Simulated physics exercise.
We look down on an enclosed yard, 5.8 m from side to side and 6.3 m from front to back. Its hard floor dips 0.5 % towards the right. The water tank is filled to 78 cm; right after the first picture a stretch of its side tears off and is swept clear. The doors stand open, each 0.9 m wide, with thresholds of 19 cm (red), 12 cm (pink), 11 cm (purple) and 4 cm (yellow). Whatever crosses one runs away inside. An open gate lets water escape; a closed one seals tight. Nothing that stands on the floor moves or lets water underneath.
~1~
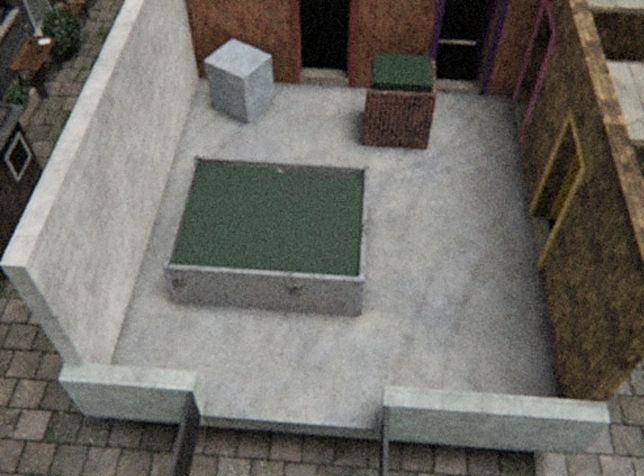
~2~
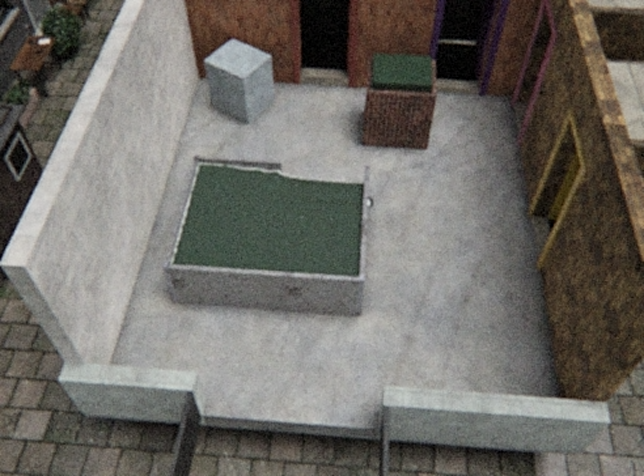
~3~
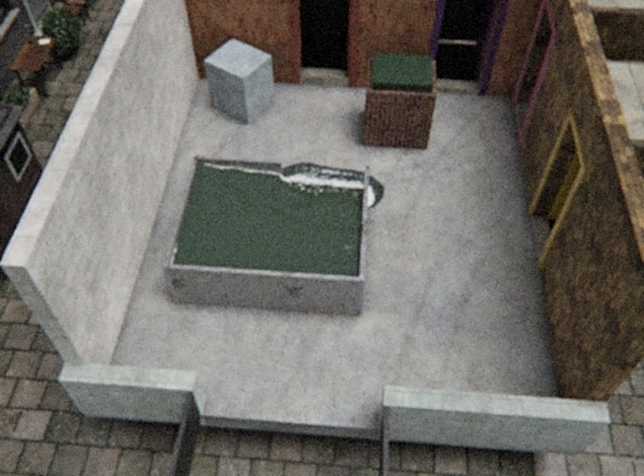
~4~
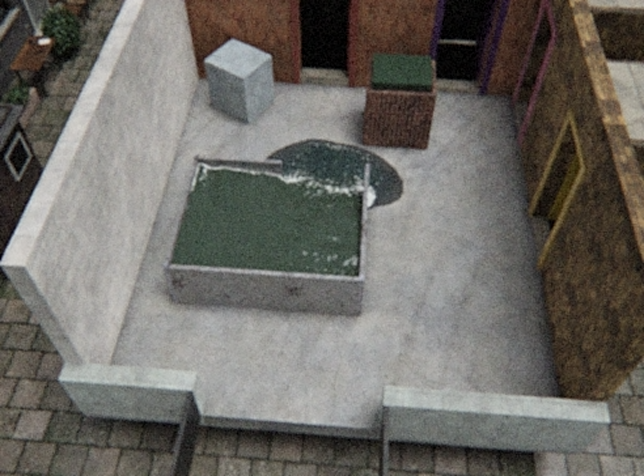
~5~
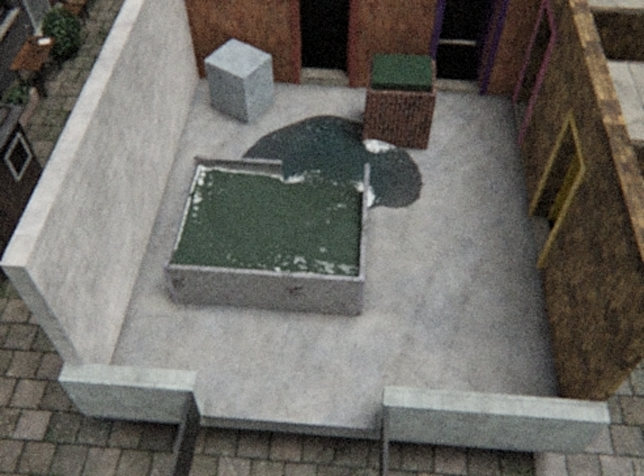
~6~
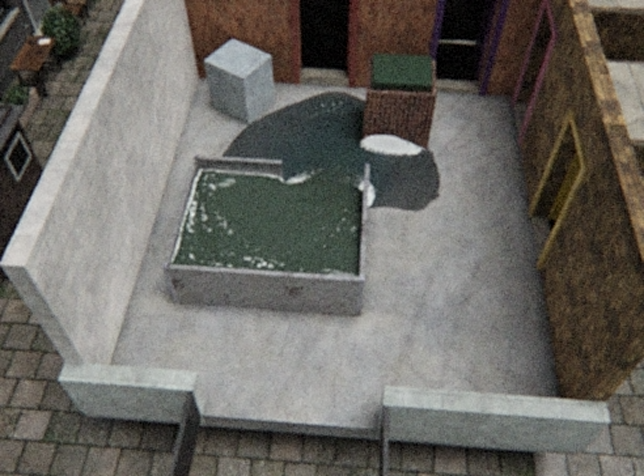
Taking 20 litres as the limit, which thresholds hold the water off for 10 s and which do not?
Within that time: At the red door it exceeds the limit; at the pink door it exceeds the limit; at the purple door it exceeds the limit; at the yellow door it goes over the limit.
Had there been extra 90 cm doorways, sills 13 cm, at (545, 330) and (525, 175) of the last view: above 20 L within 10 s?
In turn: Under, past it.
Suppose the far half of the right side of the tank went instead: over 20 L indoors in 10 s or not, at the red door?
Then: Red not over.
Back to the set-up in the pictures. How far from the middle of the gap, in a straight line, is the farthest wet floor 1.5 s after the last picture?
Some 4.2 m out.
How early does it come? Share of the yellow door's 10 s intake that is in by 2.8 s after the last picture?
About 20 per cent.
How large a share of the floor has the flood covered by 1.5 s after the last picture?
Near 40 per cent is wet.
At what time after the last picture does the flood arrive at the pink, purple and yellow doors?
Pink 0.9 s, purple 0.7 s, yellow 1.4 s.
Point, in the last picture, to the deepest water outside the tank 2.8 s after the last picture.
At about (342, 92).
Then, 0.7 s after the last picture water covers 30 % of the floor and is deepest (46 cm) near (369, 148); red door 41 cm at the sill, 45 L in, pink door not reached, purple door not reached, yellow door not reached.
Then, 1.5 s after the last picture water covers 40 % of the floor and is deepest (44 cm) near (332, 92); red door 42 cm at the sill, 169 L in, pink door 20 cm at the sill, 3 L in, purple door 4 cm at the sill, 0 L in, yellow door 6 cm at the sill, 0 L in.
Then, 2.8 s after the last picture water covers 55 % of the floor and is deepest (32 cm) near (342, 92); red door 31 cm at the sill, 308 L in, pink door 22 cm at the sill, 51 L in, purple door 11 cm at the sill, 1 L in, yellow door 9 cm at the sill, 16 L in.
Then, 5.3 s after the last picture water covers 85 % of the floor and is deepest (23 cm) near (499, 101); red door 18 cm at the sill, 345 L in, pink door 20 cm at the sill, 156 L in, purple door 12 cm at the sill, 28 L in, yellow door 10 cm at the sill, 49 L in.
Then, 9.3 s after the last picture water covers 95 % of the floor and is deepest (14 cm) near (500, 420); red door 10 cm at the sill, 345 L in, pink door 12 cm at the sill, 203 L in, purple door 10 cm at the sill, 48 L in, yellow door 7 cm at the sill, 83 L in.
